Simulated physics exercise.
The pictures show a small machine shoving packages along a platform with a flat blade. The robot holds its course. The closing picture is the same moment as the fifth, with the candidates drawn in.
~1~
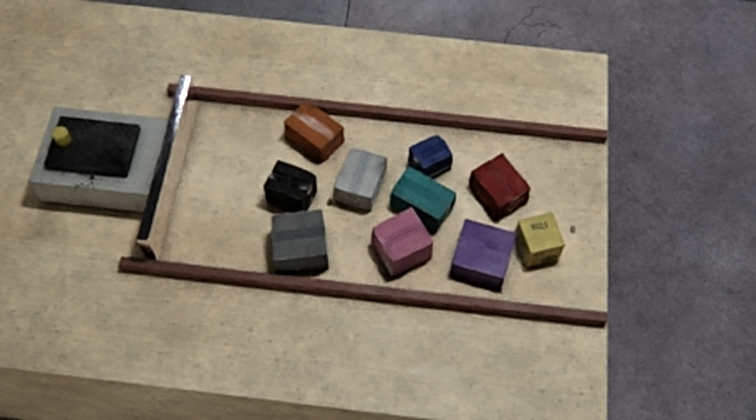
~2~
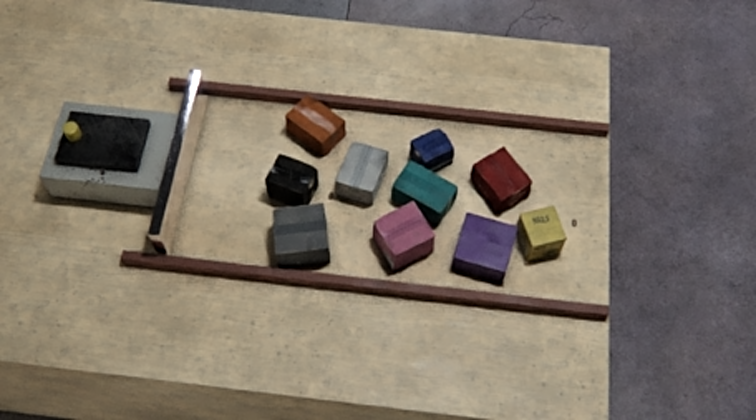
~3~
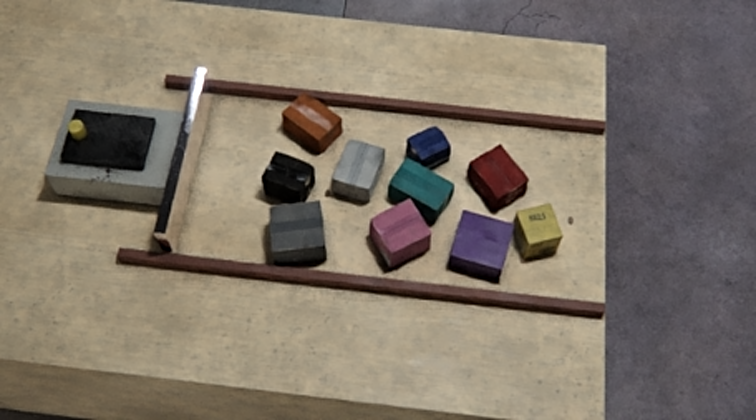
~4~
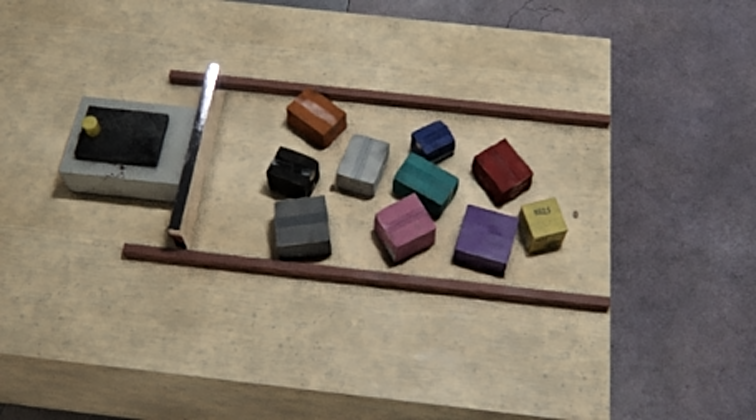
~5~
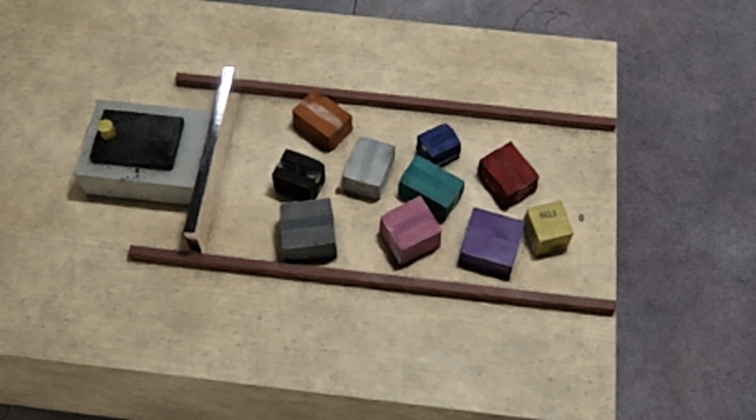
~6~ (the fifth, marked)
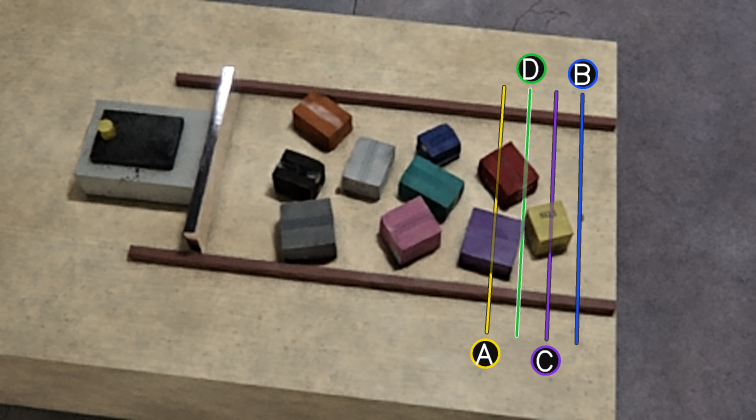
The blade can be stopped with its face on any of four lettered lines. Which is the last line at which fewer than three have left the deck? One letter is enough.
It should halt at A.
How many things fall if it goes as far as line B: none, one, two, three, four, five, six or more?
By then, six or more.
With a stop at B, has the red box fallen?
Yes.
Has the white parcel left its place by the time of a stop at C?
Yes.
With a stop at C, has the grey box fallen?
By then, no.
On the marked copy, A at (496, 201); B at (580, 211); C at (552, 207); D at (524, 204).
With A. Early on, robot (245, 150); orange box (359, 123); grey box (335, 236).
Further on, robot (349, 161); yellow box (580, 221); purple crate (551, 253).
At the end, robot (428, 170); yellow box over the edge; purple crate over the edge; two fallen.
As for the rest, B drops seven; C drops five; D drops four.
